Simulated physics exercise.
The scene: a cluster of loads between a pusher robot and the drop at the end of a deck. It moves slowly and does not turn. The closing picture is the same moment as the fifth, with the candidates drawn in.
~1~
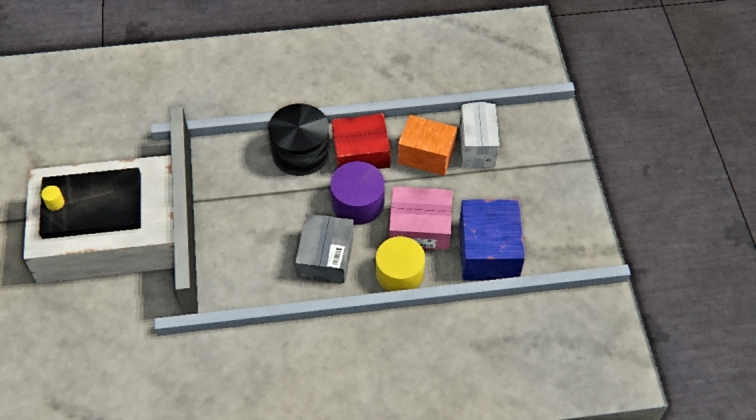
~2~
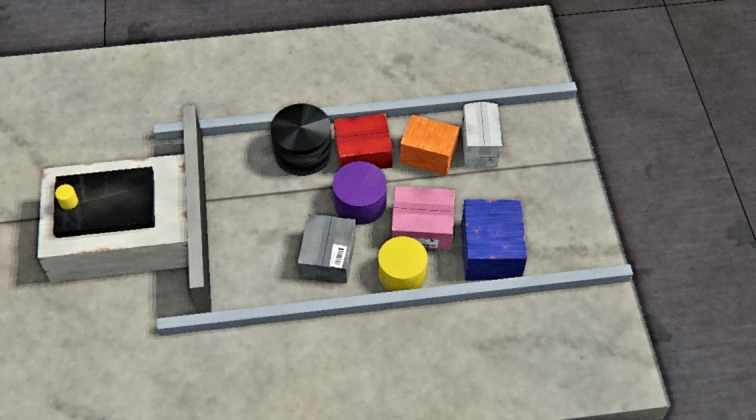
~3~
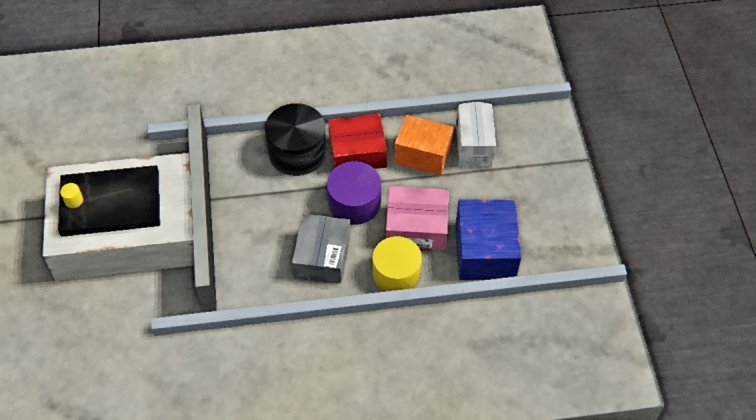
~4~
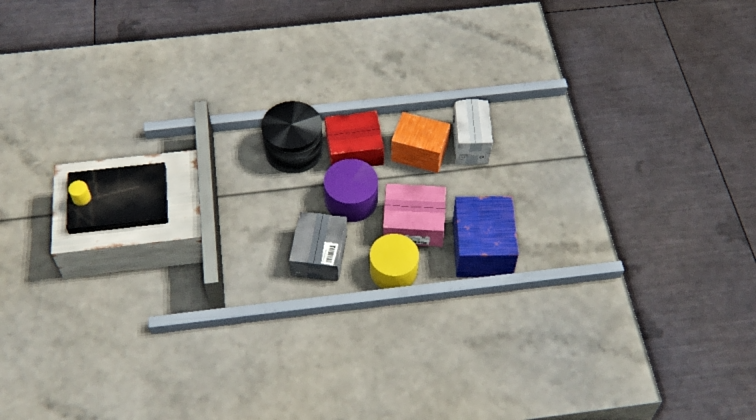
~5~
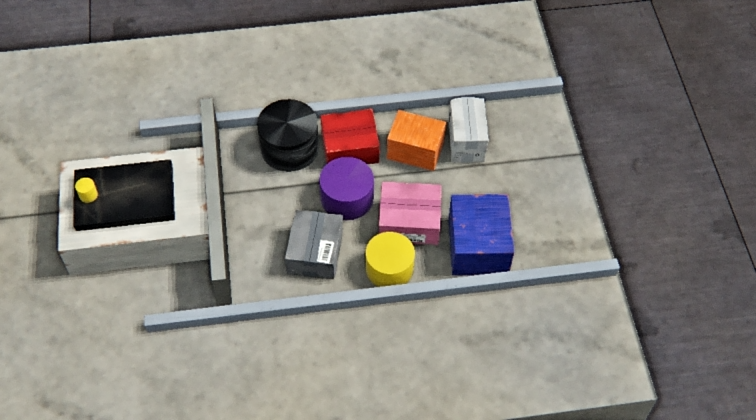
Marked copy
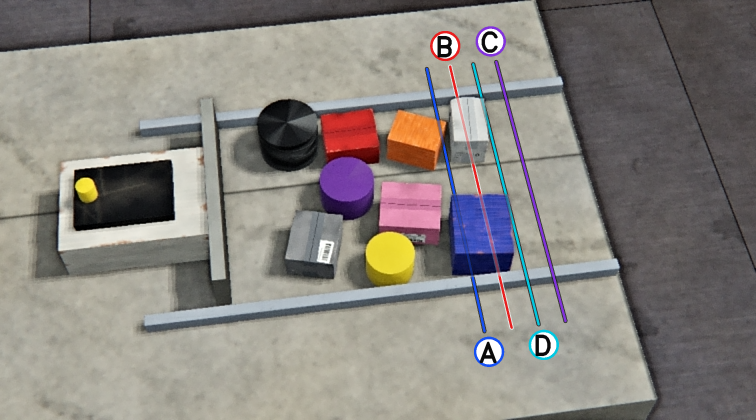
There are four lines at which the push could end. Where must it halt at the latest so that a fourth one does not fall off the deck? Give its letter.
No farther than D.
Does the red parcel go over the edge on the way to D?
No.
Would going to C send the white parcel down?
By then, yes.
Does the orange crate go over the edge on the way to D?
Yes.
On the copy, A at (453, 189); B at (478, 187); C at (528, 181); D at (503, 184).
On D. First, robot (240, 181); white parcel (499, 131); orange crate (455, 142).
Then, robot (347, 169); white parcel (563, 132); blue crate (572, 223).
Finally, robot (426, 160); orange crate over the edge; blue crate over the edge; three fallen.
By contrast, A is within the limit but short; B is within the limit but short; C drops six.
